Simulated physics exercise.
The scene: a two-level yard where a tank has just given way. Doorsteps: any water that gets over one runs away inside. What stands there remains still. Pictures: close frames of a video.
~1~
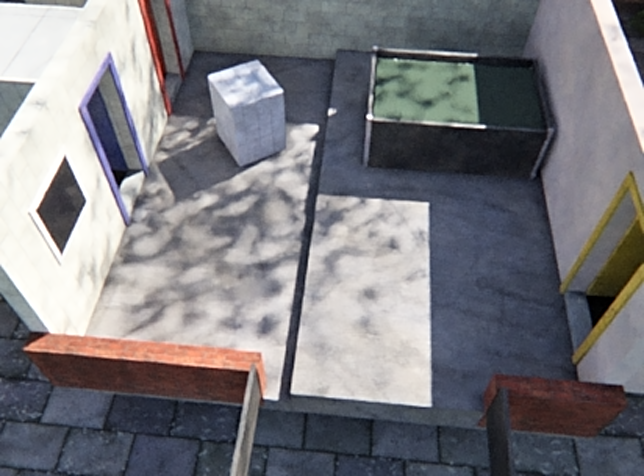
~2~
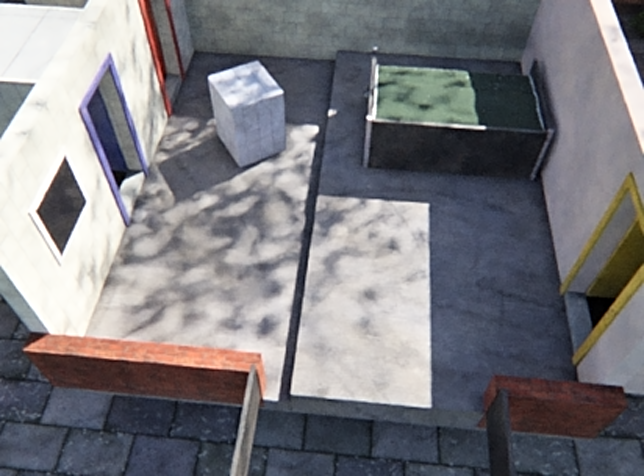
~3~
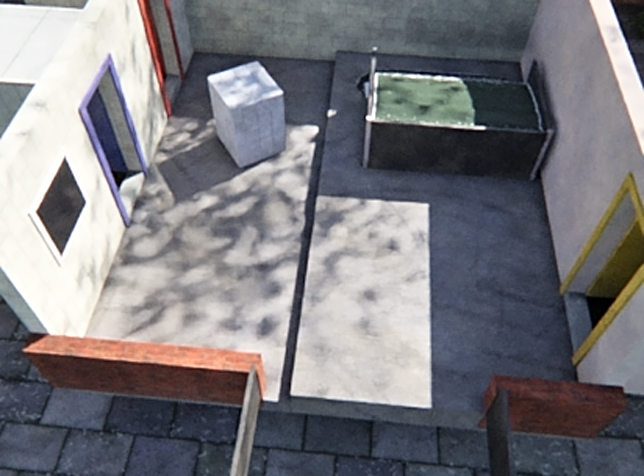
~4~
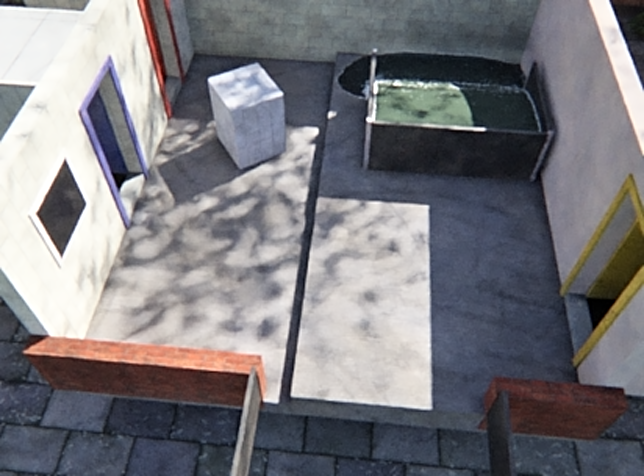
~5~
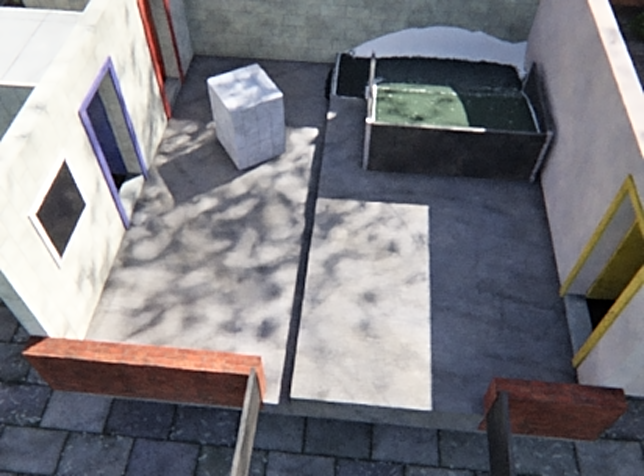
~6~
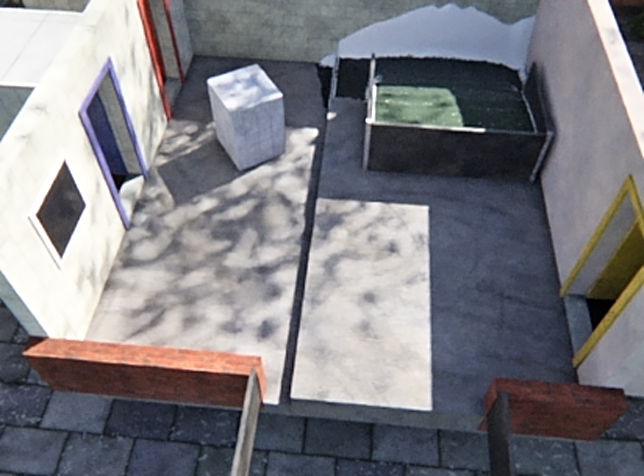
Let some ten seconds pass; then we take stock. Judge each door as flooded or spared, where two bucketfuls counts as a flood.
The yellow door is spared, the red door is flooded, the blue door is spared.
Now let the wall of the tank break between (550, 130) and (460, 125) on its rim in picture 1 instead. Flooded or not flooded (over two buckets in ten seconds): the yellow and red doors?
My reading: The yellow one is over; the red one holds.
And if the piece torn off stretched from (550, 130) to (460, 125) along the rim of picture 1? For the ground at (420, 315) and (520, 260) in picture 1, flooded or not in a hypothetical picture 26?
Soaked, then soaked.
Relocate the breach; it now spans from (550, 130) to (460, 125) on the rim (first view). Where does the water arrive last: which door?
I'd say the red door.
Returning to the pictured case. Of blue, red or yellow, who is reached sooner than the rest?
Answer: The red door.
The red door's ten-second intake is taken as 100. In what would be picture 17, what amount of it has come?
The figure is near 5 per cent.
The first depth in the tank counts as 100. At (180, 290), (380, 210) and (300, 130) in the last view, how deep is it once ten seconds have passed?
In the order asked, some 16, 0 and 6 in a hundred.
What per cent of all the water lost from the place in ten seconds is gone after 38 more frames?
Near 55 in a hundred, I reckon.
A moment on, water covers 20 % of the floor; the yellow door not reached, the red door not reached, the blue door not reached.
Next, water covers 30 % of the floor; the yellow door not reached, the red door under two buckets in, the blue door not reached.
Then, water covers 55 % of the floor; the yellow door wet at the sill, nothing in, the red door far over two buckets in, the blue door wet at the sill, nothing in.
Later, water covers 75 % of the floor; the yellow door wet at the sill, nothing in, the red door far over two buckets in, the blue door wet at the sill, nothing in.
In the end, water covers 75 % of the floor; the yellow door wet at the sill, nothing in, the red door far over two buckets in, the blue door wet at the sill, nothing in.
